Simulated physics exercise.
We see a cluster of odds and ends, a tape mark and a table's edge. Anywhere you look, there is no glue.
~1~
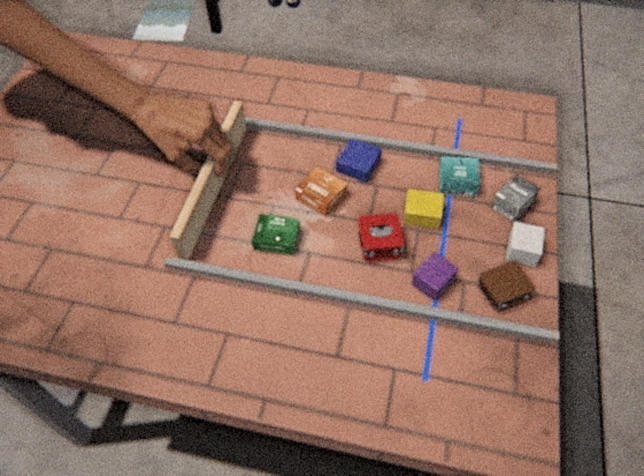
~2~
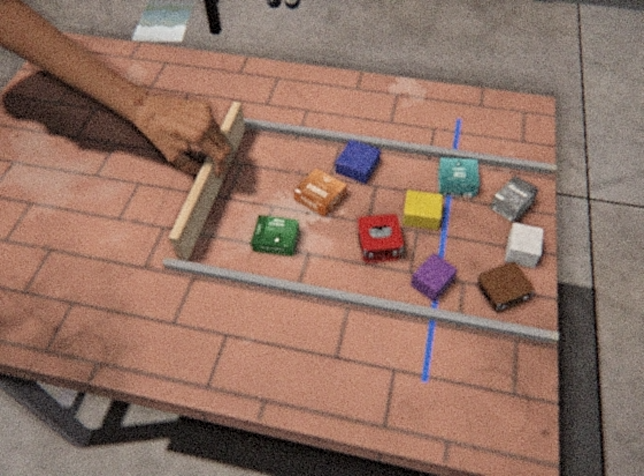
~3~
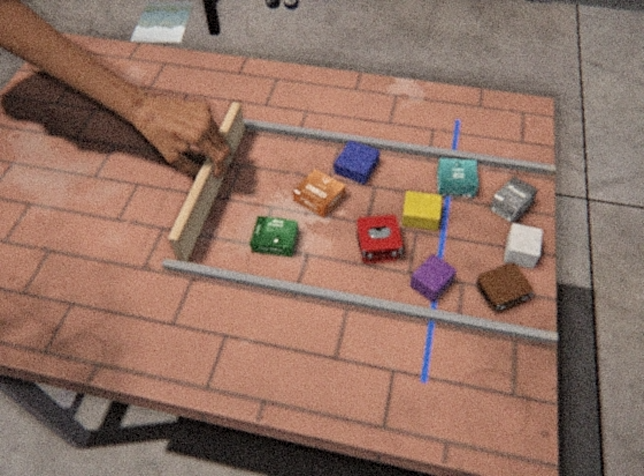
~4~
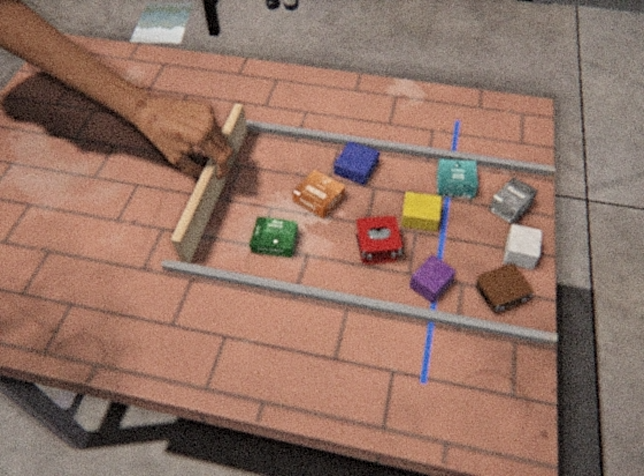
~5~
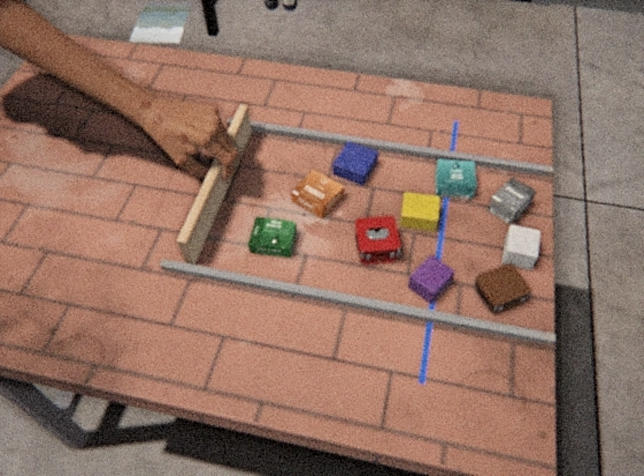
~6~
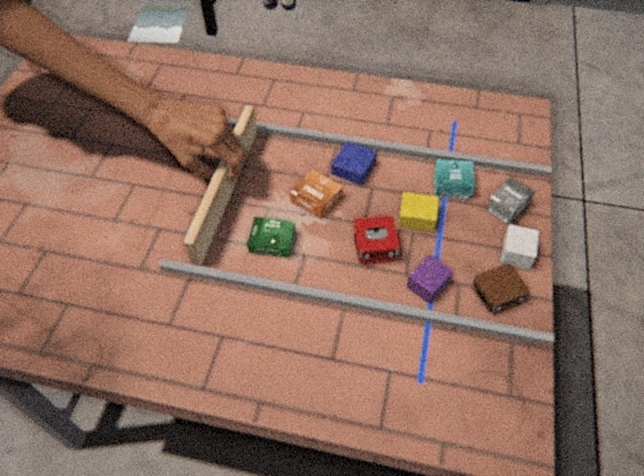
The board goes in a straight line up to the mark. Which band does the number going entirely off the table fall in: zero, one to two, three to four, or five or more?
It falls in the zero band.
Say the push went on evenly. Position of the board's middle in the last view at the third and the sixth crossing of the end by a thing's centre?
The first puts it near (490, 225), the next near (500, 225).
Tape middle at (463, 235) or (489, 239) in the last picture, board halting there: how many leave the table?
That would be 2, then 2.
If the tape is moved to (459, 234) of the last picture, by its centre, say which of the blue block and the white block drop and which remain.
Blue block: Still there. White block: Over the edge.
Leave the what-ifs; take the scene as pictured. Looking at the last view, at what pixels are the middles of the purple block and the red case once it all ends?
I'd put one close to (455, 295) and the other close to (503, 254).
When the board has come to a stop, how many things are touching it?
The count in contact is 4.
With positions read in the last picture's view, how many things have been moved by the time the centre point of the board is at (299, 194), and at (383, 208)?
At the first place 2, at the second 6.
A little later, none off yet; white block at rest near (519, 247); grey box at rest near (510, 200); brown case at rest near (499, 290).
When it is over, the number that fall off is zero.
